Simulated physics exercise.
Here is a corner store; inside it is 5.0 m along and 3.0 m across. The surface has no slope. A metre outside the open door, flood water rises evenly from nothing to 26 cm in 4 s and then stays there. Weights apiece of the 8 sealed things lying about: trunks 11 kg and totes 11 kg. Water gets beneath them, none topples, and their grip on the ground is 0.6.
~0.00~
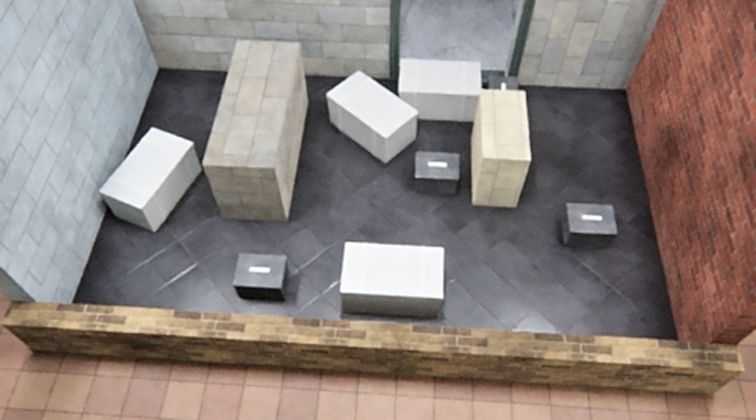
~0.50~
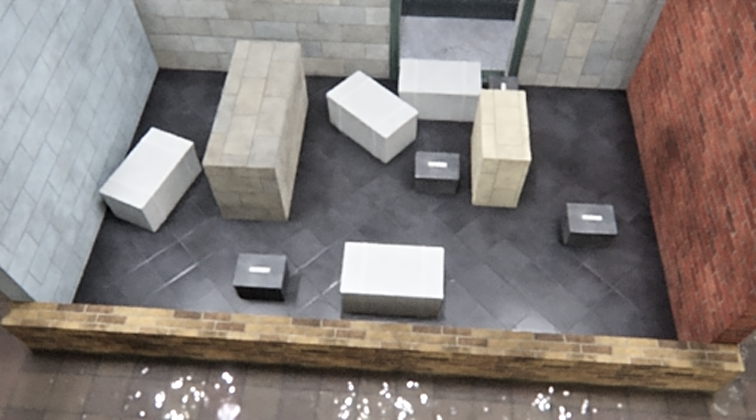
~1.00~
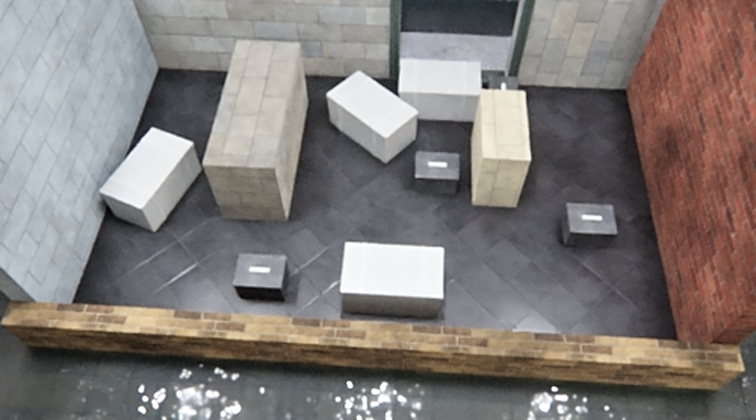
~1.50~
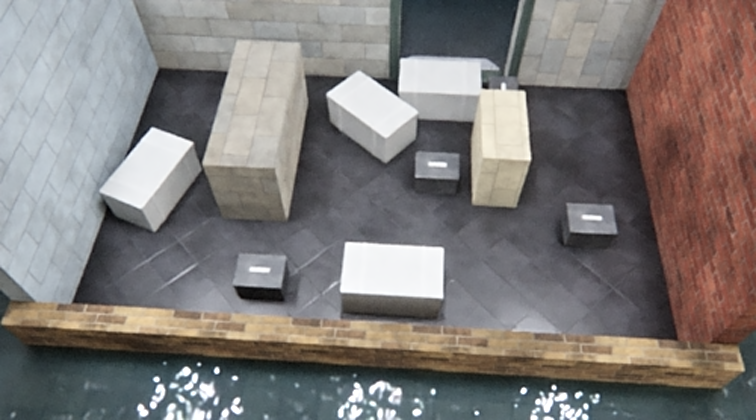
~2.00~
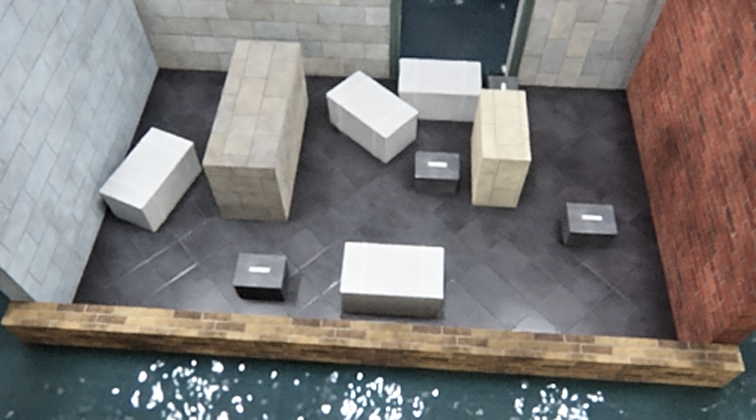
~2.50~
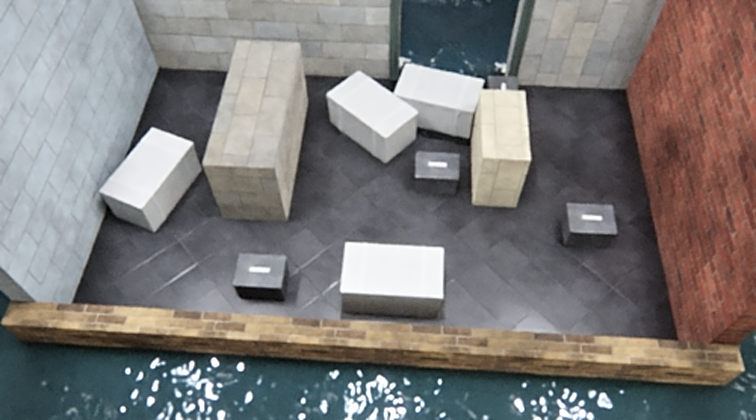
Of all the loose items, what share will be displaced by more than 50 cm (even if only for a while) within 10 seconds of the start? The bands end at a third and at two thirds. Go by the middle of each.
It is two thirds or above.
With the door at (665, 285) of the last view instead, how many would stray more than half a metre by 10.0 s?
In that case 3 of them.
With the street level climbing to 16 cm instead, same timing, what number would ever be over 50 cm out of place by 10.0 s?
Then 4.
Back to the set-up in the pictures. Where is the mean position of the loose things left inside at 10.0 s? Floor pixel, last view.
Around (342, 190).
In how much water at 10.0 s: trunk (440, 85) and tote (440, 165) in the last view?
About 10 and 11 cm.
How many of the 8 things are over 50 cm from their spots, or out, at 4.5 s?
By then 4.
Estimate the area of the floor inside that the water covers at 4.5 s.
About 7.0 m2.
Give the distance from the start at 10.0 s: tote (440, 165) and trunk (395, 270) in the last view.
In that order: 120 cm, 40 cm.
After 3.5 s 0 of 8 are over 50 cm from their spots; 1 afloat.
After 4.5 s 4 of 8 are over 50 cm from their spots; 2 afloat.
After 7.0 s 5 of 8 are over 50 cm from their spots; 4 afloat.
After 10.0 s 7 of 8 are over 50 cm from their spots, and 7 have been at some point; 7 afloat.
